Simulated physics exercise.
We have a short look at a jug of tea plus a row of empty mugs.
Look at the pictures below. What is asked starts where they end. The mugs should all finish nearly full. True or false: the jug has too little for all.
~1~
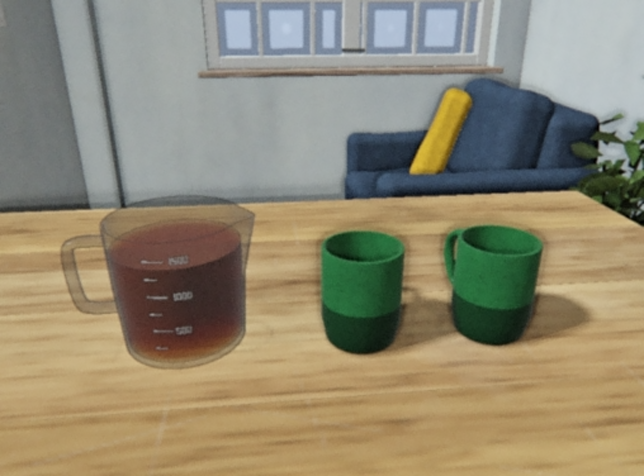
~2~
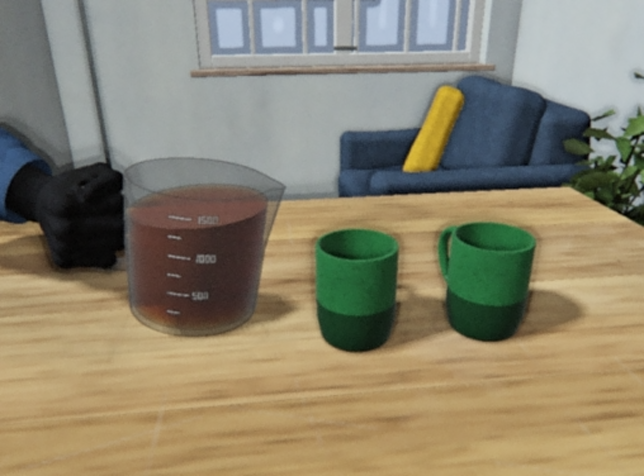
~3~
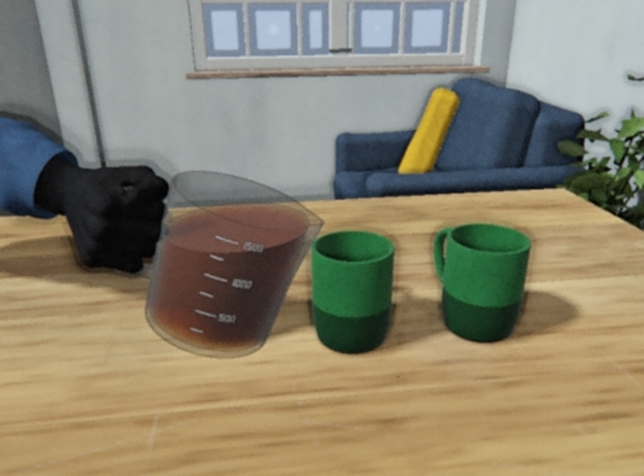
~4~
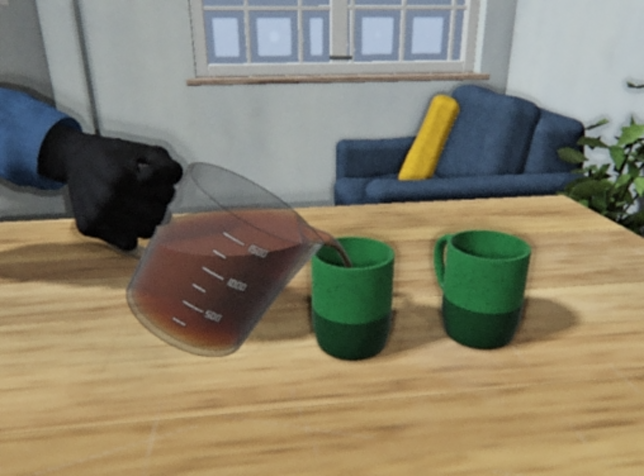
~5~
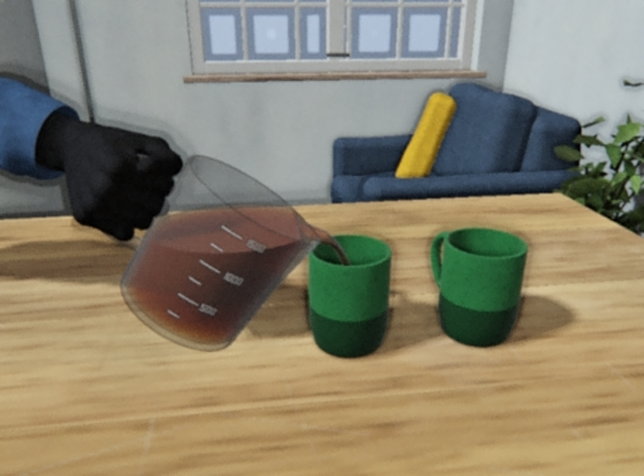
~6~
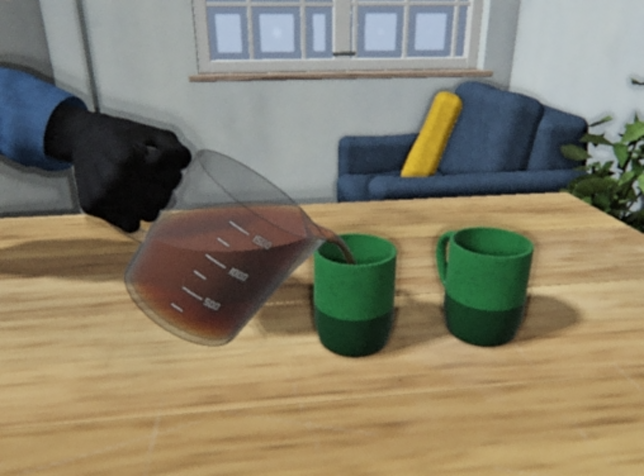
False.
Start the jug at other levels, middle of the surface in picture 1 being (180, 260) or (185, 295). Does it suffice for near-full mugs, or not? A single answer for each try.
The first start lasts and the second start gives out early.
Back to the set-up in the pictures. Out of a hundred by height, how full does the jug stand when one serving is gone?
Roughly 55 %.
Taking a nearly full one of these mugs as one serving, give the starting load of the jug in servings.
I'd say around 3.0.
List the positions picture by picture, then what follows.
At the start; jug (181, 275) about three quarters full; two mugs, the last at (493, 283), in the first frame.
A hand has the jug; jug about three quarters full, surface at (200, 204); the first is empty, in the second frame.
The jug is tipped; jug (227, 259) about three quarters full; two mugs, the last at (483, 281), in the third frame.
The stream is running; jug (221, 257) tipped 35° with nearly all of its load; the first is nearly empty, in the fourth frame.
The stream is running; jug (217, 251) tipped 35° with nearly all of its load; two mugs, the last at (480, 285), in the fifth frame.
The stream is running; jug (223, 246) tipped 35° with nearly all of its load; the first is about a third full, in the sixth frame.
Shortly, the first is about two thirds full.
Then, the first is done and the jug has about two thirds of its load.
At the finish, both are full and about a third of the tea is over.
